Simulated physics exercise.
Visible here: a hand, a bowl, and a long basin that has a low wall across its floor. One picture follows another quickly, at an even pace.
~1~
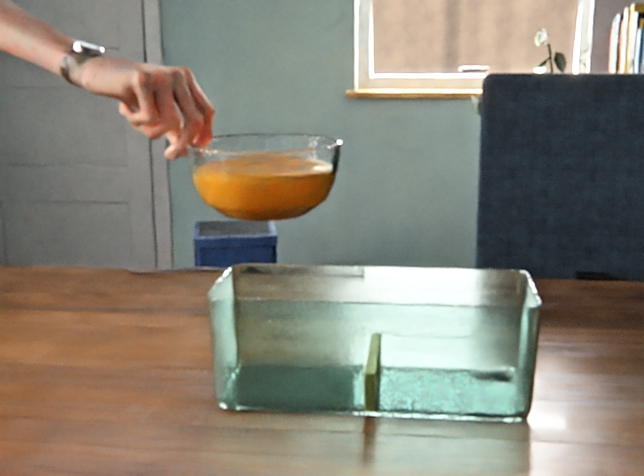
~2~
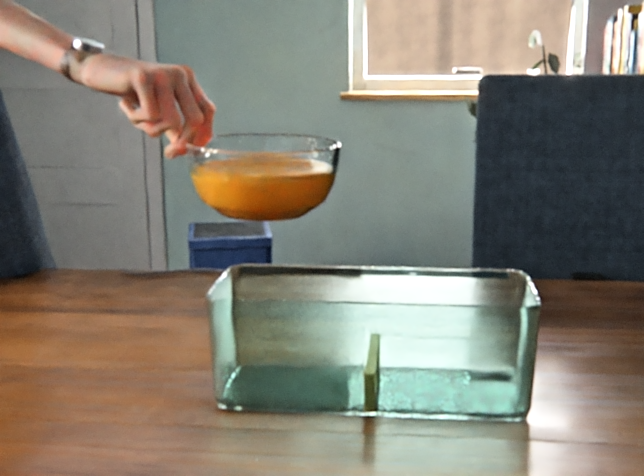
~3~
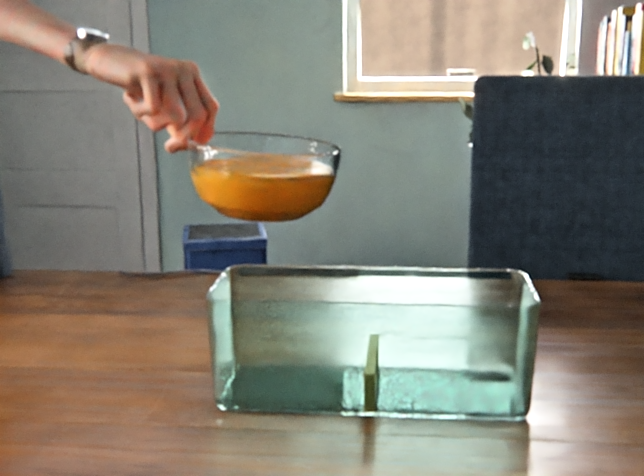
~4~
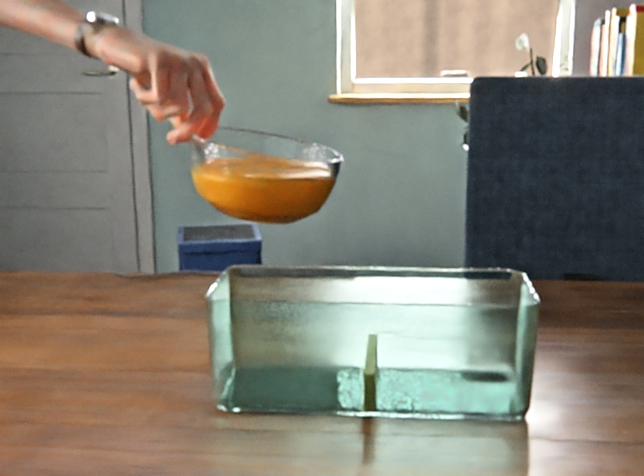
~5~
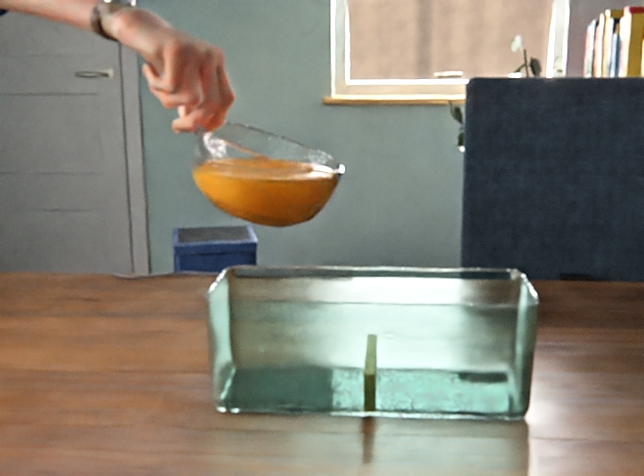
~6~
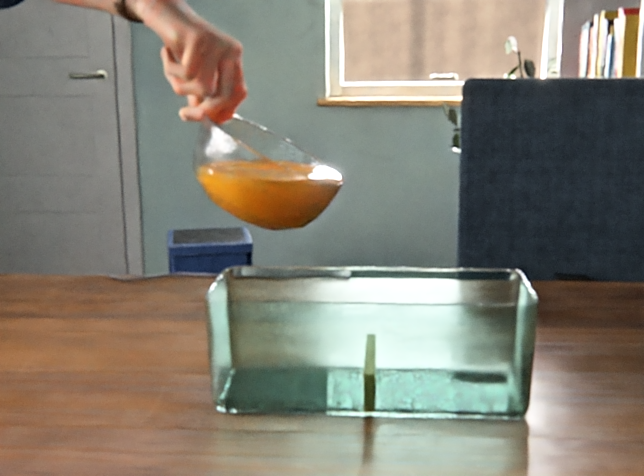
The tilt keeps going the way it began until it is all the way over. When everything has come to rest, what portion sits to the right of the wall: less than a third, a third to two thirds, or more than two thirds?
Seems the share right of the wall stays inside the range of a third to two thirds.
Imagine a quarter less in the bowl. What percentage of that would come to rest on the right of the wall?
It comes to near 50 per cent.
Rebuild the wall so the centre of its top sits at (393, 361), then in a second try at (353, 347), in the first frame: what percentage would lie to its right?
Note - case one near 35 %, case two near 85 %.
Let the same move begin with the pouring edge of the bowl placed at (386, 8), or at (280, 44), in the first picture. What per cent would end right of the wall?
In turn 90 % and 20 %.
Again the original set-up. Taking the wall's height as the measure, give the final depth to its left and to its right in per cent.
Left about 30, right about 50.
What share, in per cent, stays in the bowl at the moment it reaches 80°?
Still holding around 35 %, give or take.
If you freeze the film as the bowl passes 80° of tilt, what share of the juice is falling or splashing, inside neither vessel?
Close to 35 per cent.
A moment on, the bowl is tipped on its side and 34 per cent is still to pour, 3 is left of the wall and 29 right of it.
Next, the bowl is tipped on its side and 7 per cent is still to pour, 27 is left of the wall and 60 right of it.
Then the bowl is tipped on its side and 0 per cent is still to pour, 39 is left of the wall and 60 right of it.
Later the bowl is tipped on its side and 0 per cent is still to pour, 40 is left of the wall and 60 right of it.
In the end 39 per cent lies left of the wall, 60 right of it and 1 outside.
